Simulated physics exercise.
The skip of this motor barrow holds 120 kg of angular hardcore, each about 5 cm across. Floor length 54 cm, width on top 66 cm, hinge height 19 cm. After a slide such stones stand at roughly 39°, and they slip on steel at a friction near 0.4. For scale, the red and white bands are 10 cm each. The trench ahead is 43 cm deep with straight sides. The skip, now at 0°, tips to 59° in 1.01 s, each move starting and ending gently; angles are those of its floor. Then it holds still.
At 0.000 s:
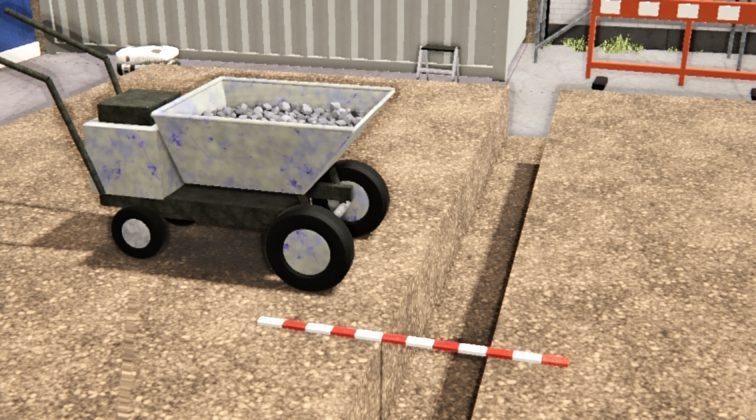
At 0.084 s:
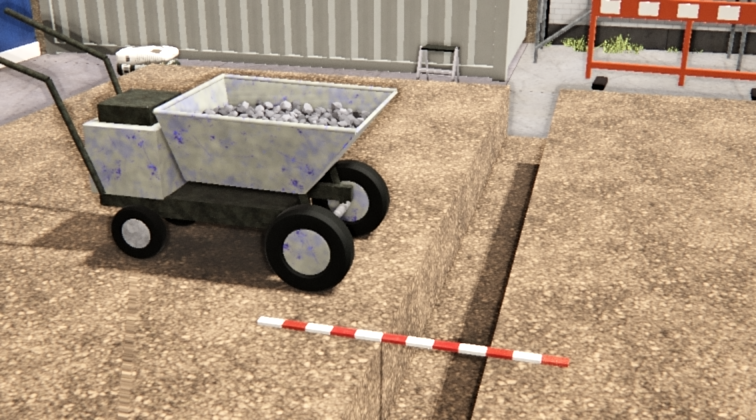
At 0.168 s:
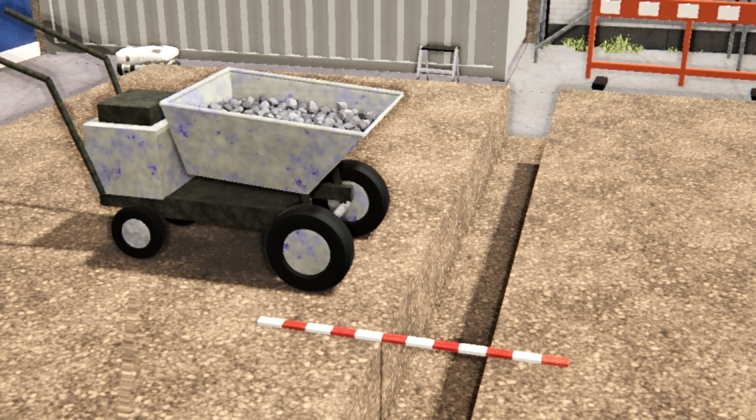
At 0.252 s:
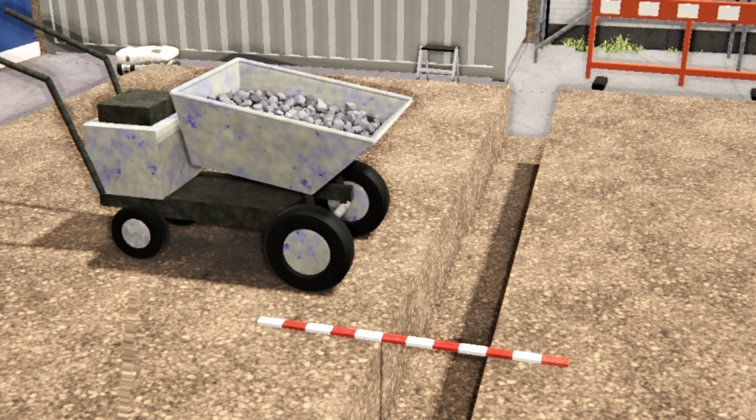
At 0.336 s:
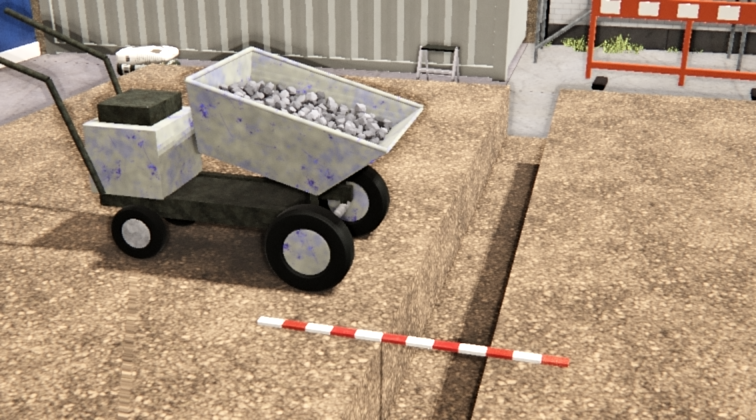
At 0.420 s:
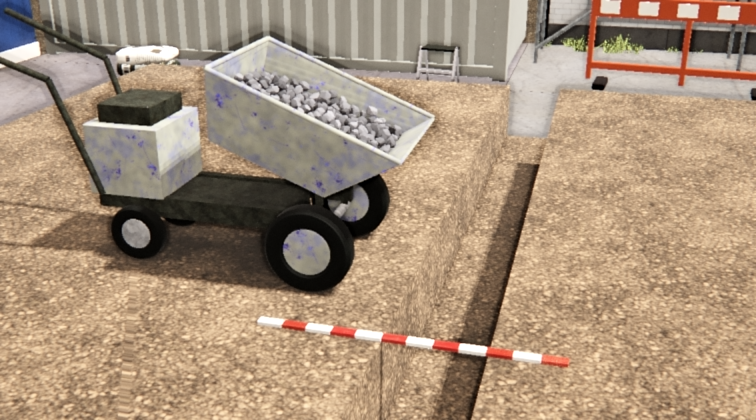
A grey, blue-flecked motor barrow with black wheels and dark handles stands at left on brown gravelly ground, seen from slightly above and to one side, its skip holding grey stones. A narrow trench runs beside it, with a red-and-white banded pole lying across, a corrugated wall behind and orange barriers at upper right. The skip tilts gently, then further, its rear rising and front edge shifting right, while the view stays still.
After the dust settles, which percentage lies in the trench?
Some 24 per cent of it.
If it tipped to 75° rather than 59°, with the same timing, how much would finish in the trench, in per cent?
It would be near 85 per cent.
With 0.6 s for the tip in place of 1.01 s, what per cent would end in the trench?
In that case some 25 per cent.
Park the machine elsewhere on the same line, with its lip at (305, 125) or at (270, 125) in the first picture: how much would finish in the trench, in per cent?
About 25 and 20 per cent.
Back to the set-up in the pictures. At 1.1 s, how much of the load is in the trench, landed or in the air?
Some 0 per cent.
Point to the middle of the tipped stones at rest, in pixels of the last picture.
Near (481, 362).
After 0.8 s the floor is at 50°; 100 % in the skip; the foremost stones are at (423, 186).
After 1.1 s the floor is at 59°; 99 % in the skip, 1 % in the trench; the foremost stones are at (470, 255).
After 1.5 s the floor is at 59°; 86 % in the skip, 12 % in the trench, 2 % past the trench; the foremost stones are at (535, 278).
After 3.4 s the floor is at 59°; 73 % in the skip, 24 % in the trench, 4 % past the trench; the foremost stones are at (578, 283).
